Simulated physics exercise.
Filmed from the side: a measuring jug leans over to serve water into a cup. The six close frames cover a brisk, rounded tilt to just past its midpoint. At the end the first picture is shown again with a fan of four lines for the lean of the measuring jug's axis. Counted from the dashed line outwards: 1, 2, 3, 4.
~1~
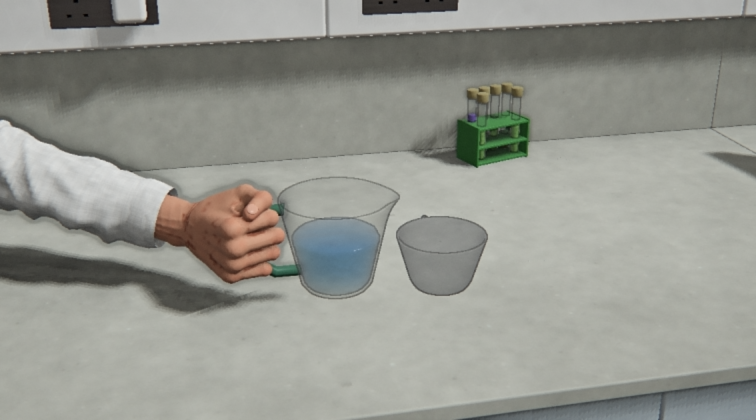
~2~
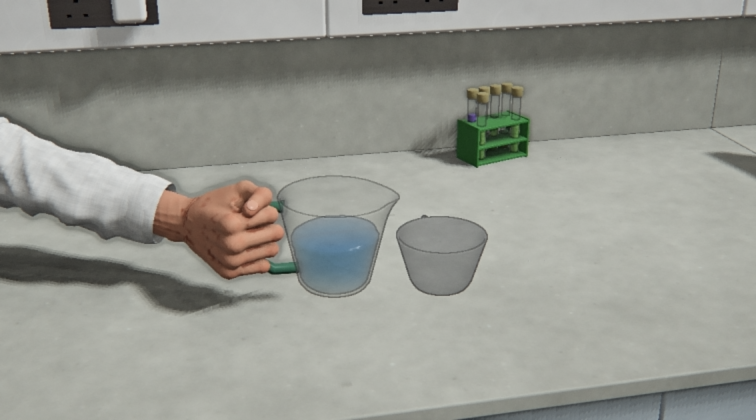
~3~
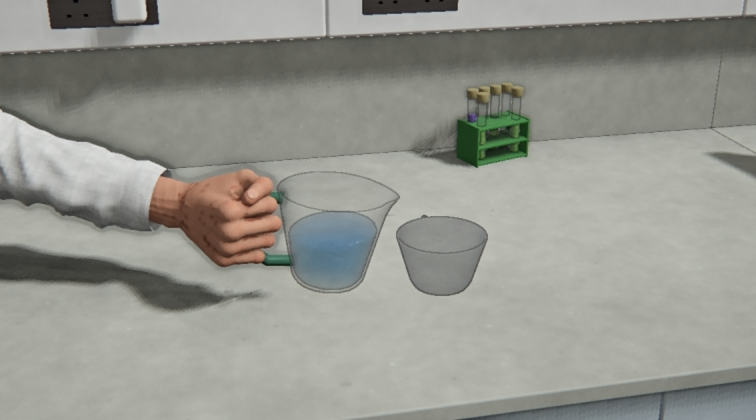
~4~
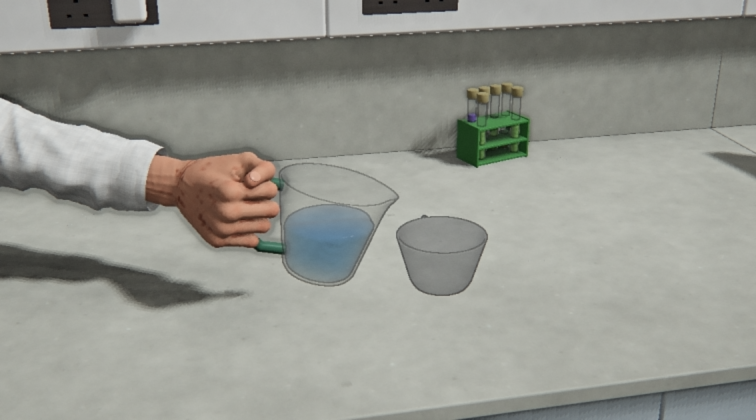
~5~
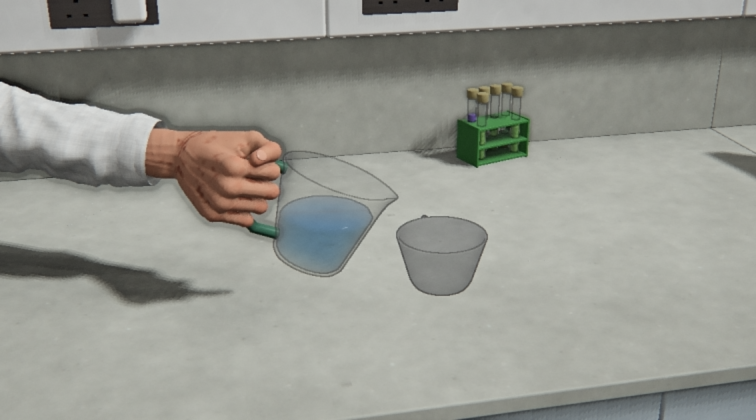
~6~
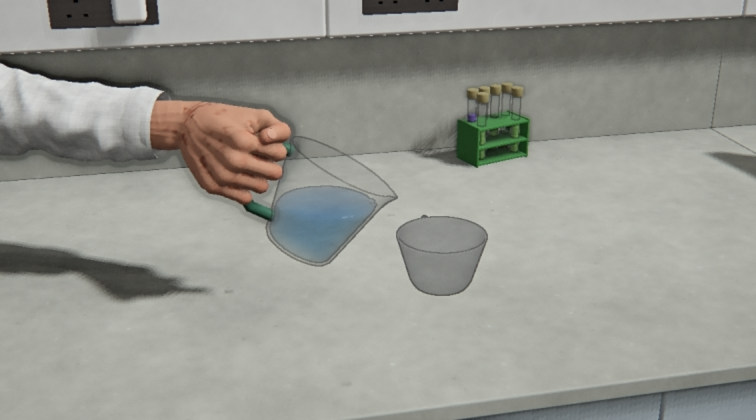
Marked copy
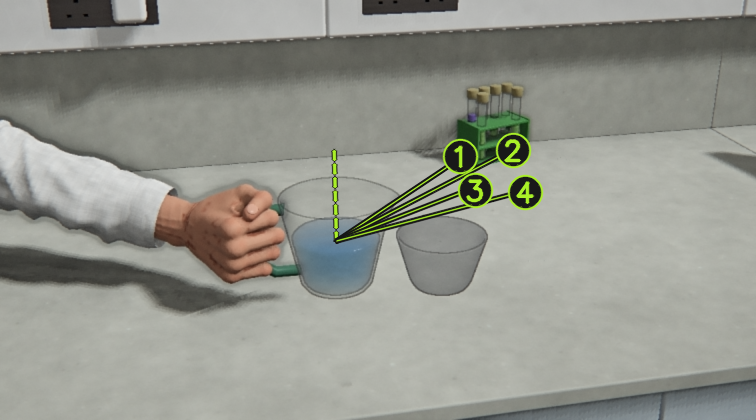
A hand in a white sleeve held a clear measuring jug of blue water upright by its green handle, then gradually tilted it rightward beside an empty cup, with no water leaving the jug.
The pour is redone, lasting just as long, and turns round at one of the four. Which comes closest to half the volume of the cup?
Choose 1.
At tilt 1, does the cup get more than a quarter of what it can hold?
Yes, it does.
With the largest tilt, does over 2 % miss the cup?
Yes, it does.
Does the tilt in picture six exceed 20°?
Yes, it does.
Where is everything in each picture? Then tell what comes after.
Upright, lip at (397, 195); rim of the cup round (442, 233); nothing has left yet.
Upright, lip at (397, 195); nothing has left yet.
Tipped about 6°, lip at (397, 195); nothing has left yet.
Tipped about 13°, lip at (397, 195); nothing has left yet.
Tipped about 21°, lip at (396, 195); nothing has left yet.
Tipped about 30°, lip at (396, 194); nothing has left yet.
On the marked copy, 1 at (446, 167); 2 at (497, 157); 3 at (458, 193); 4 at (508, 195).
With 1, the cup ends with about 51 % of what it can hold.
With 2, the cup ends with about 66 % of what it can hold; 7 % of the water is spilt.
With 3, the cup ends with about 68 % of what it can hold; 20 % of the water is spilt.
With 4, the cup ends with about 65 % of what it can hold; 35 % of the water is spilt.
